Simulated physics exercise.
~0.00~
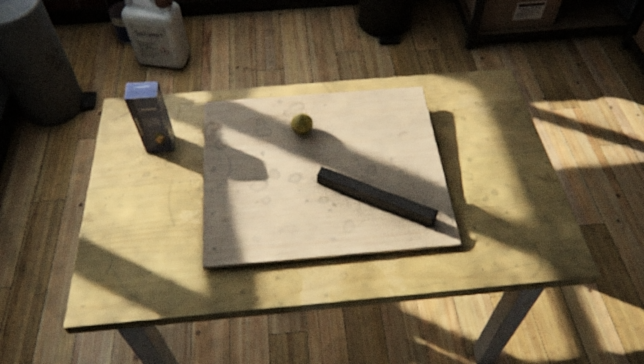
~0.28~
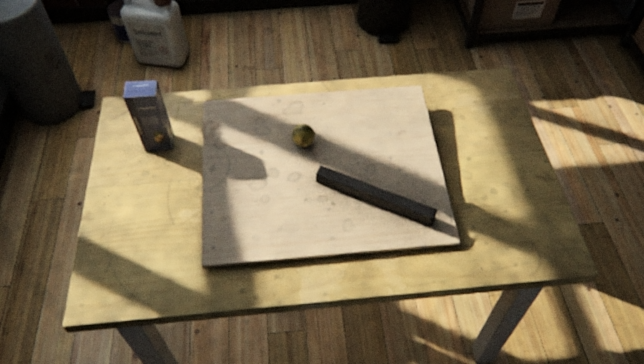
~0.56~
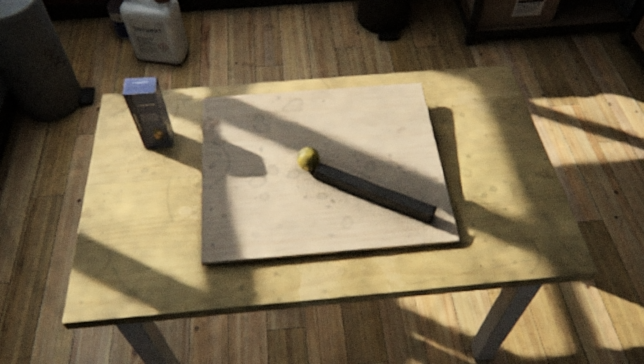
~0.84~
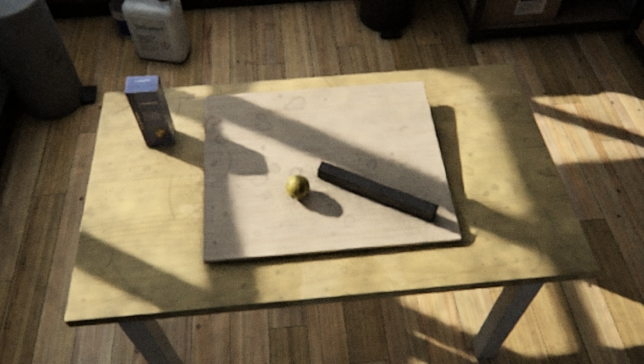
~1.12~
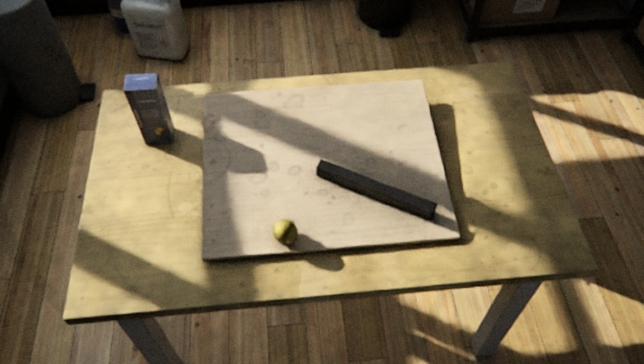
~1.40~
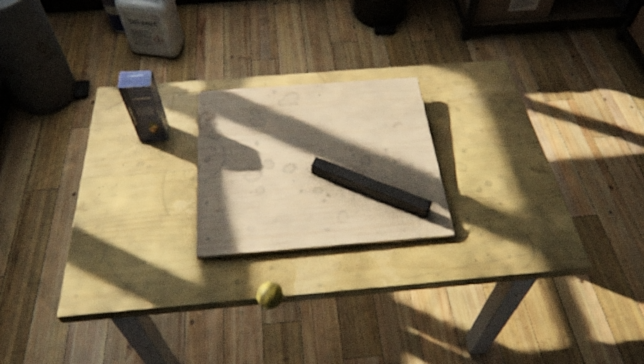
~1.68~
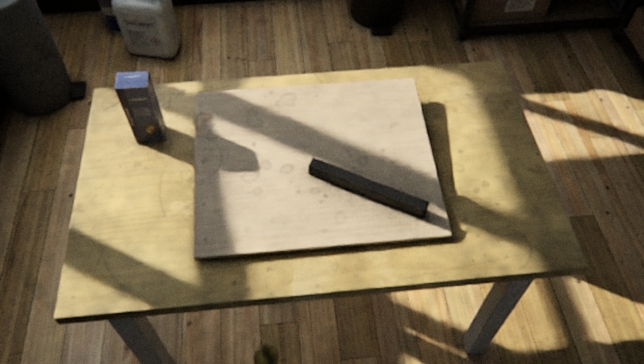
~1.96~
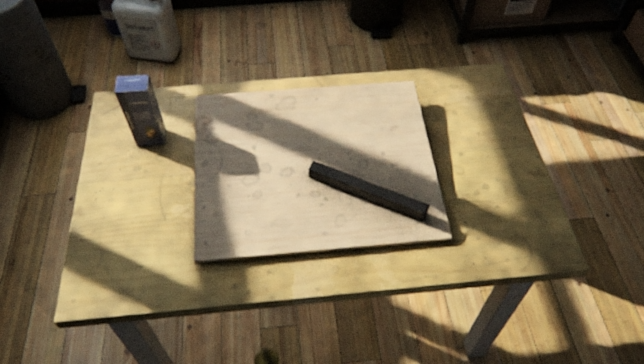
Yellow ball rolling down a pale board on a table, meeting a dark bar's end, then dropping off the near edge.
